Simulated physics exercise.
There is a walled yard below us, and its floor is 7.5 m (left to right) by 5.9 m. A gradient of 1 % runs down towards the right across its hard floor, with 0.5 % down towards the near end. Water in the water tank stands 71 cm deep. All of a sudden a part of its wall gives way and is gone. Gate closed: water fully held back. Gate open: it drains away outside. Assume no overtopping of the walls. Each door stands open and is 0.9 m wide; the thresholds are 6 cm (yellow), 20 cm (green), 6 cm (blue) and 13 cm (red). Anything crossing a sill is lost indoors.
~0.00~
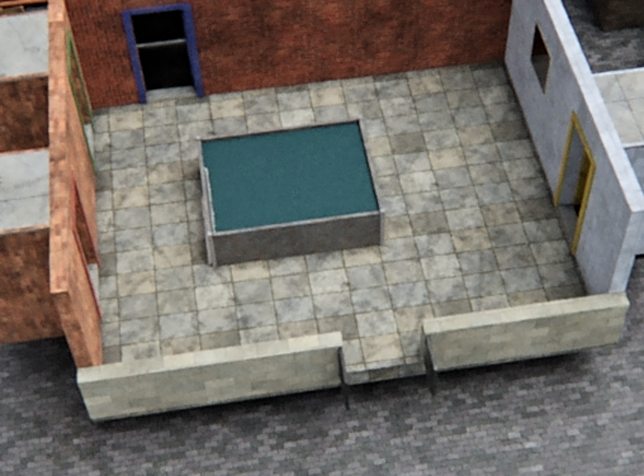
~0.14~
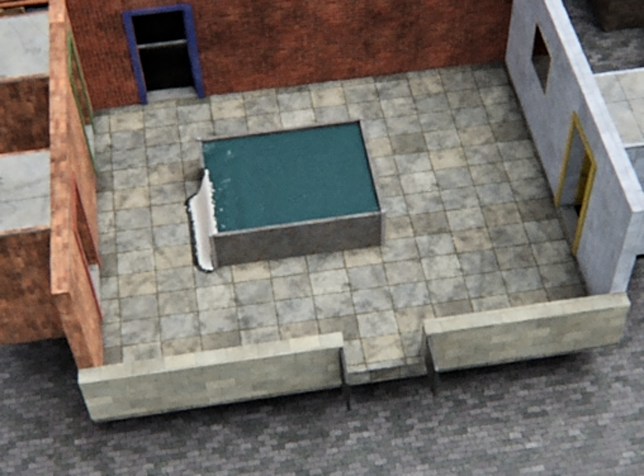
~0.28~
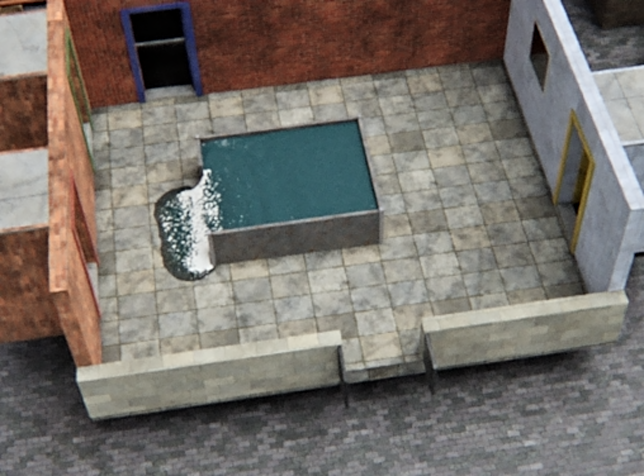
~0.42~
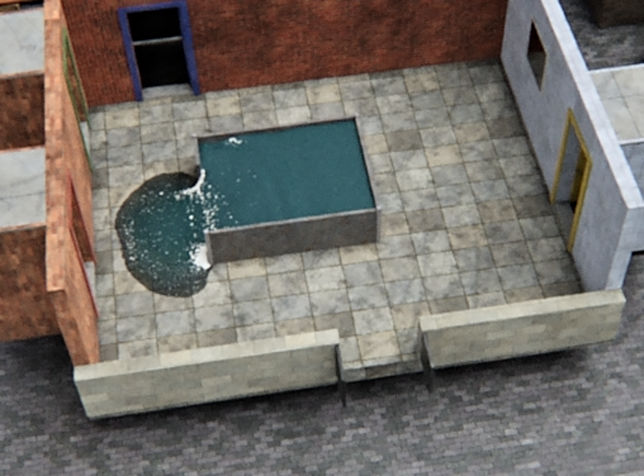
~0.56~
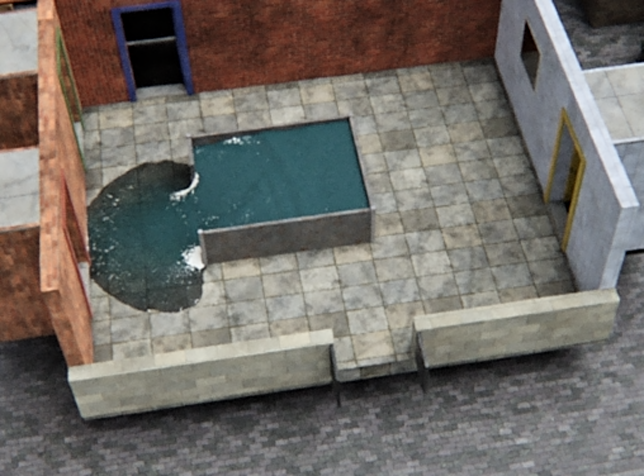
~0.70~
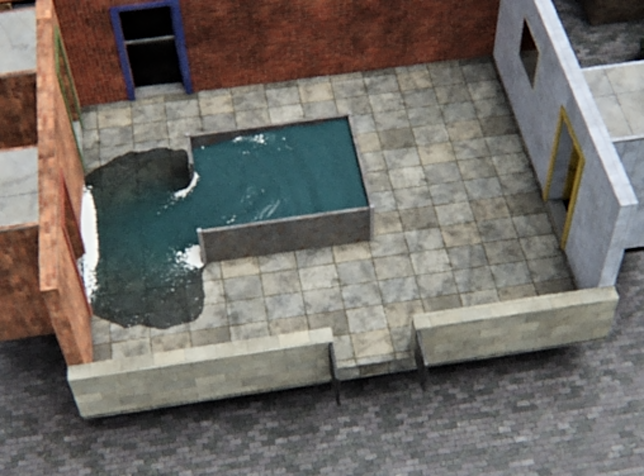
At the start, a raised rectangular tank of still, blue-green water stands in a walled, tiled yard. Its left side opens and water pours through in a white, foaming rush, spreading over the tiles in a widening rounded pool that reaches the brick wall on the left and froths along it.
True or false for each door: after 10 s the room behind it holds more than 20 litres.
Yellow door: True; green door: False; blue door: True; red door: True.
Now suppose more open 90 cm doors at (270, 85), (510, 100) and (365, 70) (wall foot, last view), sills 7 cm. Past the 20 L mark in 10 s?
Note, doorways in listed order: Stays short, goes beyond, stays short.
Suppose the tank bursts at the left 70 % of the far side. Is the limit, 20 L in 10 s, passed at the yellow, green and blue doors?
The yellow door comes out less than that, the green door more than that and the blue door more than that.
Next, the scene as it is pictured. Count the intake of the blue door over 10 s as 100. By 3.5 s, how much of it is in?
Fraction in by then: Around 35 per cent.
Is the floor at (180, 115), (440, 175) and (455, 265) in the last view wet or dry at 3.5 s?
Listed in turn: Swamped / spared so far / spared so far.
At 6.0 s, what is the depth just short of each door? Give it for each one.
In cm: Yellow 15, green 10, blue 11, red 16.
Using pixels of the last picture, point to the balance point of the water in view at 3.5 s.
About (213, 226).
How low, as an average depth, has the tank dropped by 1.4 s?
It averages close to 50 centimetres.
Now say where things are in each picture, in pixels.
The first frame shows still water, 71 cm deep, in the water tank at (288, 177).
In the second frame, the front is at (195, 197), 0.8 m from the gap at (212, 220); 0.4 m2 of floor is under water; 71 cm left at the back of the water tank.
In the third frame, water pours out at (210, 220) and has run 1.0 m, to (164, 199); typically 12 cm deep outside, 71 cm at the water tank's back.
In the fourth frame, water pours out at (208, 220) and has run 1.5 m, to (123, 211); typically 9 cm deep outside, 71 cm at the water tank's back.
In the fifth frame, the front is at (87, 215), 1.9 m from the gap at (202, 221); 4.3 m2 of floor is under water; 71 cm left at the back of the water tank.
In the sixth frame, water pours out at (201, 220) and has run 2.3 m, to (85, 182); typically 7 cm deep outside, 71 cm at the water tank's back.
After 1.4 s water covers 20 % of the floor and is deepest (46 cm) near (99, 244); yellow door not reached, green door 12 cm at the sill, 0 L in, blue door not reached, red door 35 cm at the sill, 56 L in.
After 2.2 s water covers 25 % of the floor and is deepest (49 cm) near (94, 379); yellow door not reached, green door 13 cm at the sill, 0 L in, blue door 8 cm at the sill, 0 L in, red door 37 cm at the sill, 176 L in.
After 3.5 s water covers 50 % of the floor and is deepest (36 cm) near (95, 389); yellow door not reached, green door 11 cm at the sill, 0 L in, blue door 15 cm at the sill, 41 L in, red door 26 cm at the sill, 310 L in.
After 6.0 s water covers 95 % of the floor and is deepest (19 cm) near (95, 389); yellow door 15 cm at the sill, 21 L in, green door 10 cm at the sill, 0 L in, blue door 11 cm at the sill, 100 L in, red door 16 cm at the sill, 362 L in.
After 10.0 s water covers 100 % of the floor and is deepest (14 cm) near (518, 147); yellow door 14 cm at the sill, 139 L in, green door 6 cm at the sill, 0 L in, blue door 7 cm at the sill, 125 L in, red door 9 cm at the sill, 369 L in.
